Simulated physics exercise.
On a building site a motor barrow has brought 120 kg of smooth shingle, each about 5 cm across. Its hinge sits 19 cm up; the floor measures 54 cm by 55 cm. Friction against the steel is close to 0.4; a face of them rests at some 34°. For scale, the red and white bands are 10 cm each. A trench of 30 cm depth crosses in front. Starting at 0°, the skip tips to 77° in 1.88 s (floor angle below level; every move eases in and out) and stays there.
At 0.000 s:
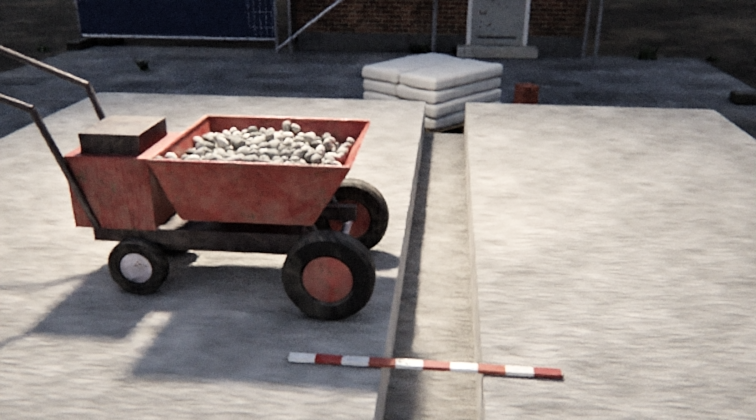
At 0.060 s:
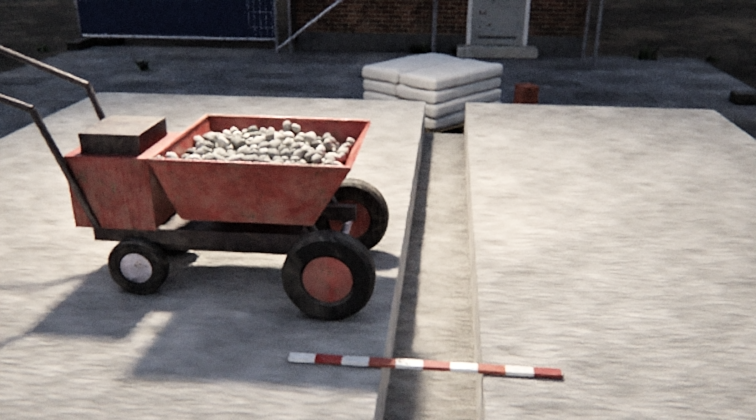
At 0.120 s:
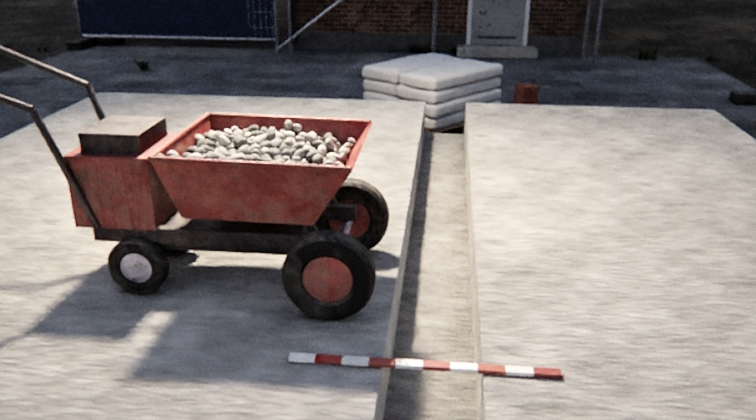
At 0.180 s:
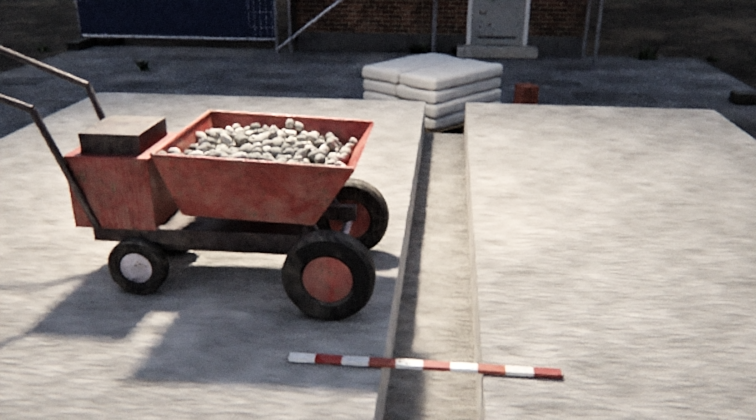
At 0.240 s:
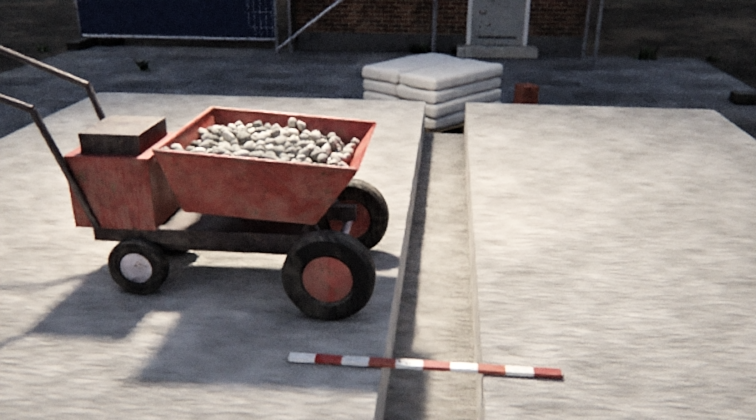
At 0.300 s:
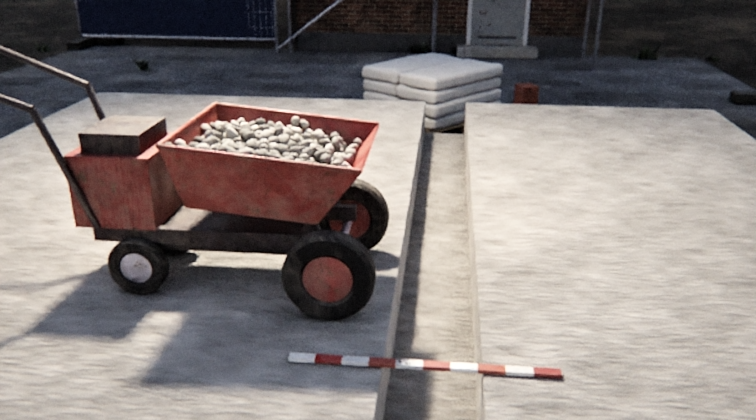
At first, a red motor barrow loaded with smooth, pale stones stands level on concrete slabs beside a narrow trench, a red and white striped pole lying across it. Then the skip slowly tilts a little, its left end rising and its right end dipping, while the wheels stay still.
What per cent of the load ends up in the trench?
Some 43 per cent of it.
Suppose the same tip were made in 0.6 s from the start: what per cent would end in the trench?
Then about 20 per cent.
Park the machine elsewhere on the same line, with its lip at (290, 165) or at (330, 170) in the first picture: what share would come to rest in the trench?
First some 100, then 60 per cent.
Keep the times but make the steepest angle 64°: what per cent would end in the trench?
Then about 50 per cent.
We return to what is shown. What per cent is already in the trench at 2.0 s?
Some 20 per cent.
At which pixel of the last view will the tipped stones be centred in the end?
Their middle is at about (497, 285).
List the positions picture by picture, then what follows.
The skip is at 0°, its lip at (349, 169); the top of the load is at (255, 138), in the first frame.
The skip is at 0°, its lip at (350, 169); the top of the load is at (255, 138); the stones move at 0.1 m/s on average, in the second frame.
The skip is at 1°, its lip at (351, 169); the top of the load is at (251, 139); the stones move at 0.1 m/s on average, in the third frame.
Lip at (354, 170), floor tilted 2°, highest stones at (247, 137); the stones move at 0.2 m/s on average, in the fourth frame.
The skip is at 3°, its lip at (357, 171); the top of the load is at (242, 134); the stones move at 0.2 m/s on average, in the fifth frame.
Lip at (361, 172), floor tilted 5°, highest stones at (238, 131); the stones move at 0.3 m/s on average, in the sixth frame.
After 1.4 s the floor is at 65°; 93 % in the skip, 6 % in the trench, 1 % past the trench; the foremost stones are at (486, 262).
After 2.0 s the floor is at 77°; 25 % in the skip, 21 % in the trench, 55 % past the trench; the foremost stones are at (641, 300).
After 2.3 s the floor is at 77°; 8 % in the skip, 32 % in the trench, 60 % past the trench; the foremost stones are at (716, 329).
After 4.3 s the floor is at 77°; 0 % in the skip, 43 % in the trench, 57 % past the trench; the foremost stones are at (738, 333).
